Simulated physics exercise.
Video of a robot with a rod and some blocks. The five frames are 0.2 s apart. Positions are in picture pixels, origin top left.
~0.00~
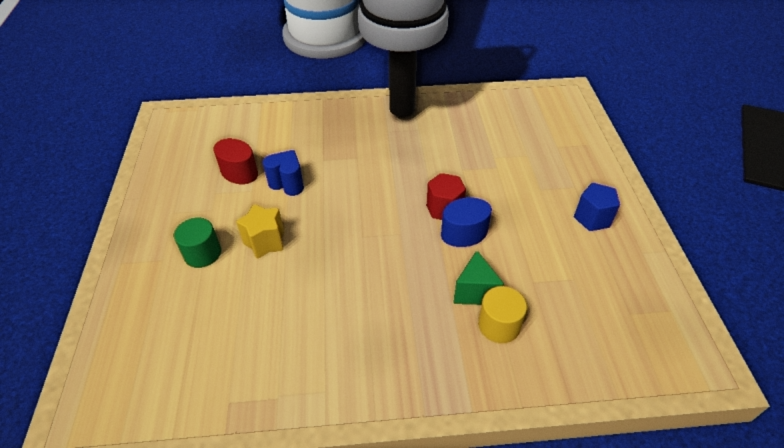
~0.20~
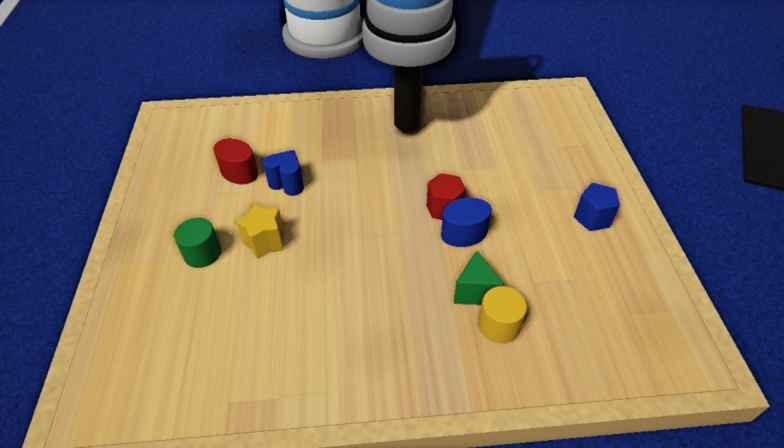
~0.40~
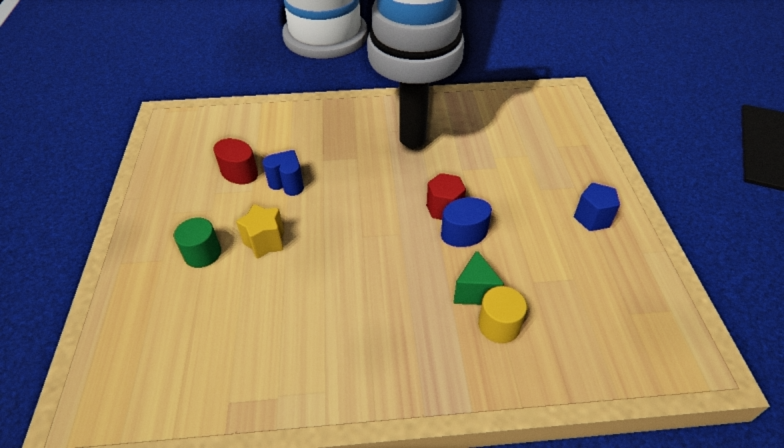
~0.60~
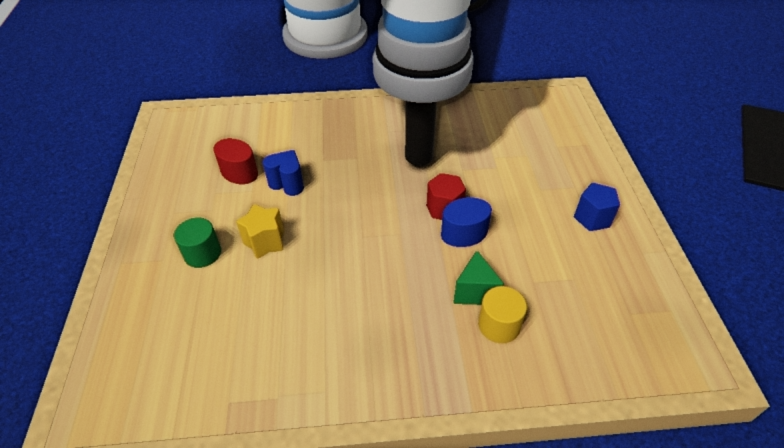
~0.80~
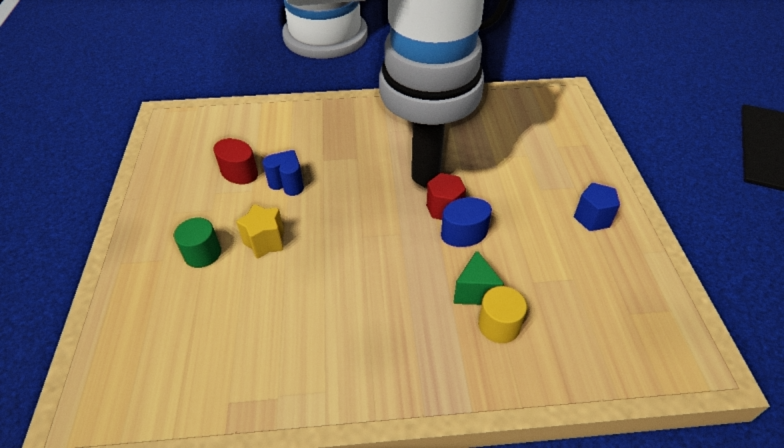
On a wooden board, a robot's black rod moves down toward the still red hexagon.
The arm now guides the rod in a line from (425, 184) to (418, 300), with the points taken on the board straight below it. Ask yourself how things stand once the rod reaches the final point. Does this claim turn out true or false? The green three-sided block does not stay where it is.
The statement is false.
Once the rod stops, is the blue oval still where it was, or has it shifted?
The block in question is displaced by the end.
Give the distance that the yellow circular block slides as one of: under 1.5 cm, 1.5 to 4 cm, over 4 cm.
Distance: Below 1.5 cm.
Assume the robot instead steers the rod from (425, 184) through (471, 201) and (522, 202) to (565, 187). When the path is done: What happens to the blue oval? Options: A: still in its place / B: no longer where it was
I'll go with B - no longer where it was.
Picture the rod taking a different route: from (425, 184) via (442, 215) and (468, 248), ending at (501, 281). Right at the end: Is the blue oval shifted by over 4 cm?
Answer: Yes.
On the path given first. One third of the way, rod at (423, 211); red hexagon at (456, 205), turned 25° anticlockwise; blue oval at (486, 226).
Two thirds of the way, rod at (421, 250); red hexagon at (458, 208), turned 40° anticlockwise; blue oval at (491, 228).
At the end, rod at (419, 293); red hexagon at (458, 208), turned 40° anticlockwise; blue oval at (491, 228); green three-sided block in place; yellow circular block in place.
